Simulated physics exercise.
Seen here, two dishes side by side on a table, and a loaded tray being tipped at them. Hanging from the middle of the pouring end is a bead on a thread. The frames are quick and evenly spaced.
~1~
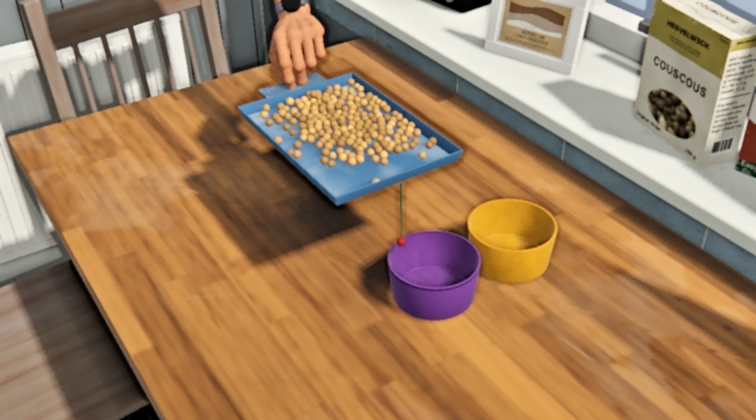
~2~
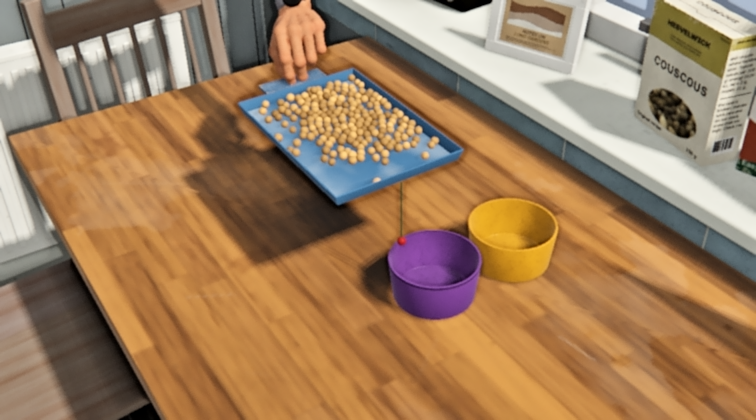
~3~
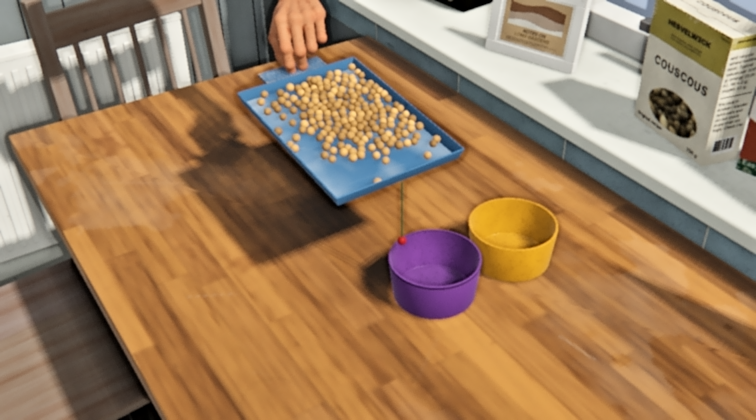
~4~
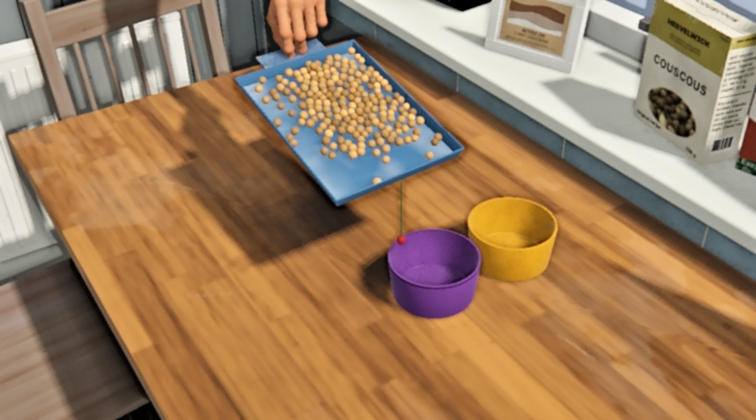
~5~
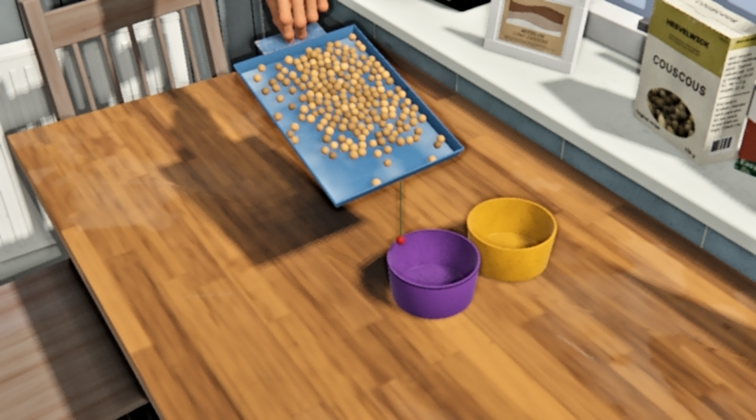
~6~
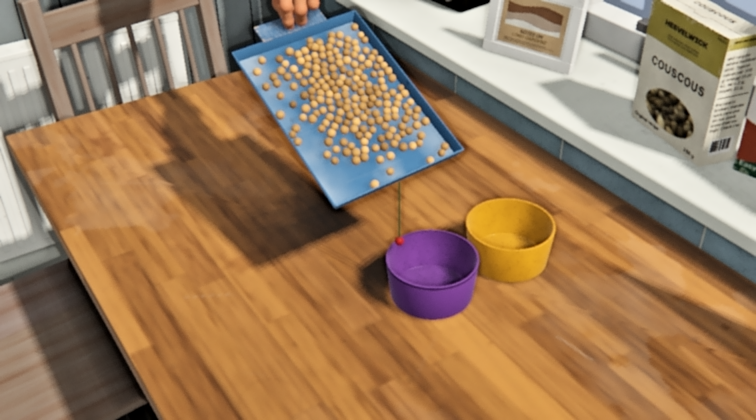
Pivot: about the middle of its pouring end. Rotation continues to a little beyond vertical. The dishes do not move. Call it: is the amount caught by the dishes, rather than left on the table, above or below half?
Below half.
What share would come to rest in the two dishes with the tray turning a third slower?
Something like 30 percent, give or take.
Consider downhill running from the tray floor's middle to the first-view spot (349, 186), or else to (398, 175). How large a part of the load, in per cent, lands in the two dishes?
0 %, give or take, and then 50 %.
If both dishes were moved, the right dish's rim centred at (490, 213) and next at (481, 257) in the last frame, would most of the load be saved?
Try 1: Not up to half; try 2: In excess of half.
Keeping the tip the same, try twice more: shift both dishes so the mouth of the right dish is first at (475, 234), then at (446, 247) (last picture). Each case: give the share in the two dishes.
About 40 and 60 per cent respectively.
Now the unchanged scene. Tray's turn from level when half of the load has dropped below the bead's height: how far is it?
It is at around 75 degrees.
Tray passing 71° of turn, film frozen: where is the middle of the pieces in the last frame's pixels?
Mark it at roughly (392, 270) in the final frame.
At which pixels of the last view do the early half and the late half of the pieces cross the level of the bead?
Half one: (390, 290), half two: (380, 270).
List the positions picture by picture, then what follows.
In the first picture, corners of the pouring end (337, 194) and (457, 150), level; middle of the load (341, 123), round wooden beads; left dish (461, 298); right dish (540, 261); bead on its thread (401, 242).
In the second picture, corners of the pouring end (337, 194) and (458, 149), level; middle of the load (342, 120).
In the third picture, corners of the pouring end (338, 195) and (459, 148), tipped barely, lowest at the left corner; middle of the load (342, 113).
In the fourth picture, corners of the pouring end (338, 196) and (459, 147), tipped a little, lowest at the left corner; middle of the load (342, 104), just a few on the move.
In the fifth picture, corners of the pouring end (337, 199) and (458, 147), tipped clearly, lowest at the left corner; middle of the load (343, 97), roughly a quarter on the move.
In the sixth picture, corners of the pouring end (337, 201) and (458, 148), tipped clearly, lowest at the left corner; middle of the load (345, 95), almost all on the move; left dish (459, 297); right dish (538, 260).
Just after the last frame, tray tipped steeply; roughly a quarter on the tray; about a tenth in the left dish; roughly a third outside both; roughly a quarter in the air.
A moment on, tray tipped past a quarter turn; roughly a quarter in the left dish; the larger part outside both.
Further on, tray tipped past a quarter turn; roughly a quarter in the left dish; the larger part outside both.
When it is over, tray tipped past a quarter turn; roughly a quarter in the left dish; not one in the right dish; the larger part outside both.
